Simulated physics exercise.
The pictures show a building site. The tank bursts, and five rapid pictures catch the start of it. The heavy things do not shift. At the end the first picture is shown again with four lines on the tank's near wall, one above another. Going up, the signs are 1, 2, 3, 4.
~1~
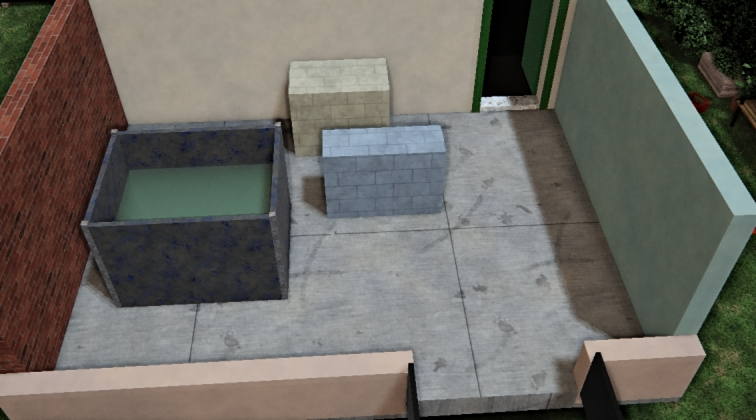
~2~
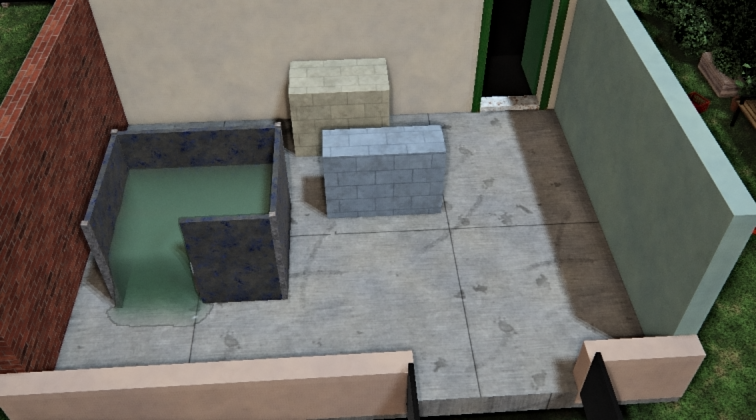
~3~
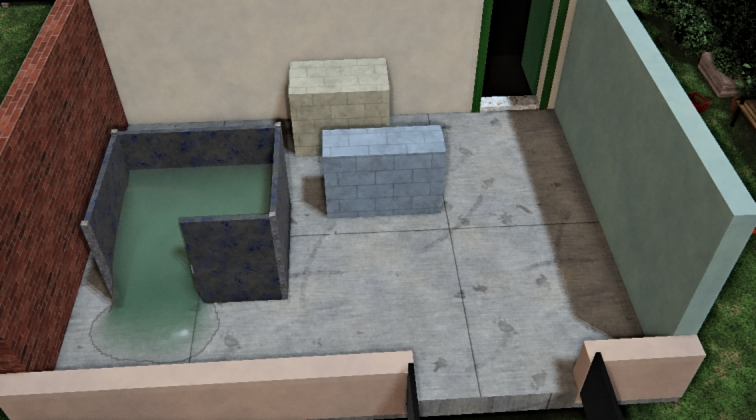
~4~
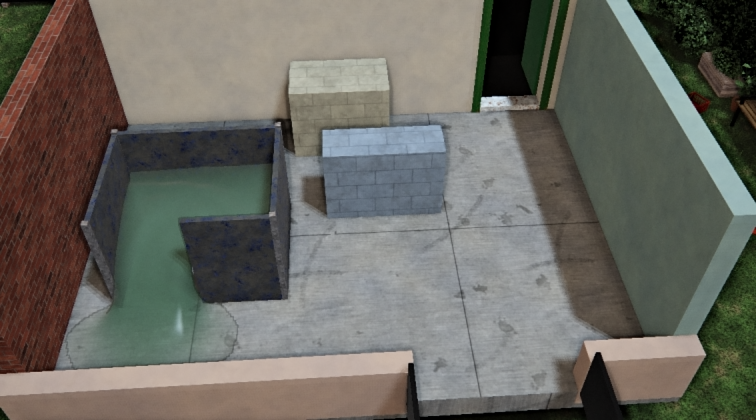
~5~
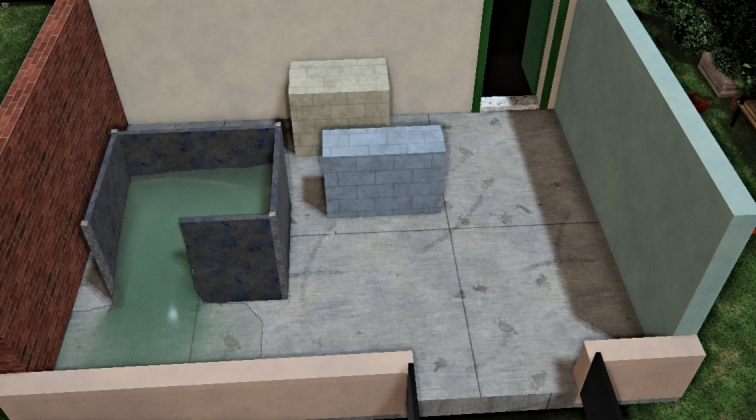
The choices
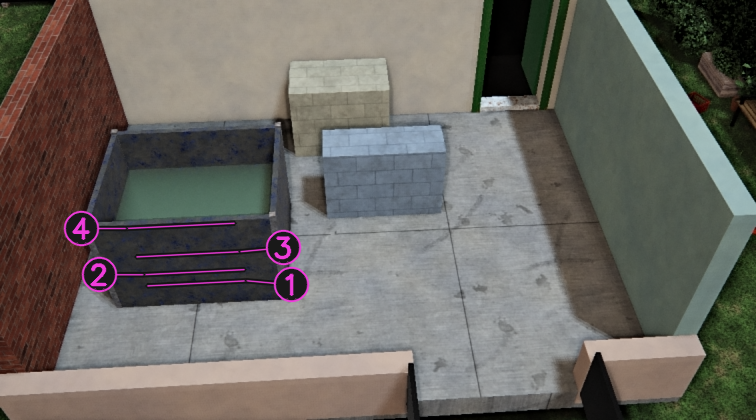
A dark blue tank opens at its front left, and greenish water spreads across the paving.
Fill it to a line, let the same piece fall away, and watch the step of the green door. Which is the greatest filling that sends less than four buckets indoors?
That is level 2.
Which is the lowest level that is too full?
That is level 3.
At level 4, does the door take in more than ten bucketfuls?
Yes, clearly.
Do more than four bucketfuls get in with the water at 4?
Yes, that goes wrong.
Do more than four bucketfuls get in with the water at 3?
Yes, it does.
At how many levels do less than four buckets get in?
Two.
In magenta, 1 at (197, 283); 2 at (193, 272); 3 at (188, 254); 4 at (180, 225); from the bottom up 1, 2, 3, 4.
With 1, nothing gets over.
With 2, a splash gets over, under a bucket.
With 3, about 10 bucketfuls get in.
With 4, dozens of bucketfuls pour in.
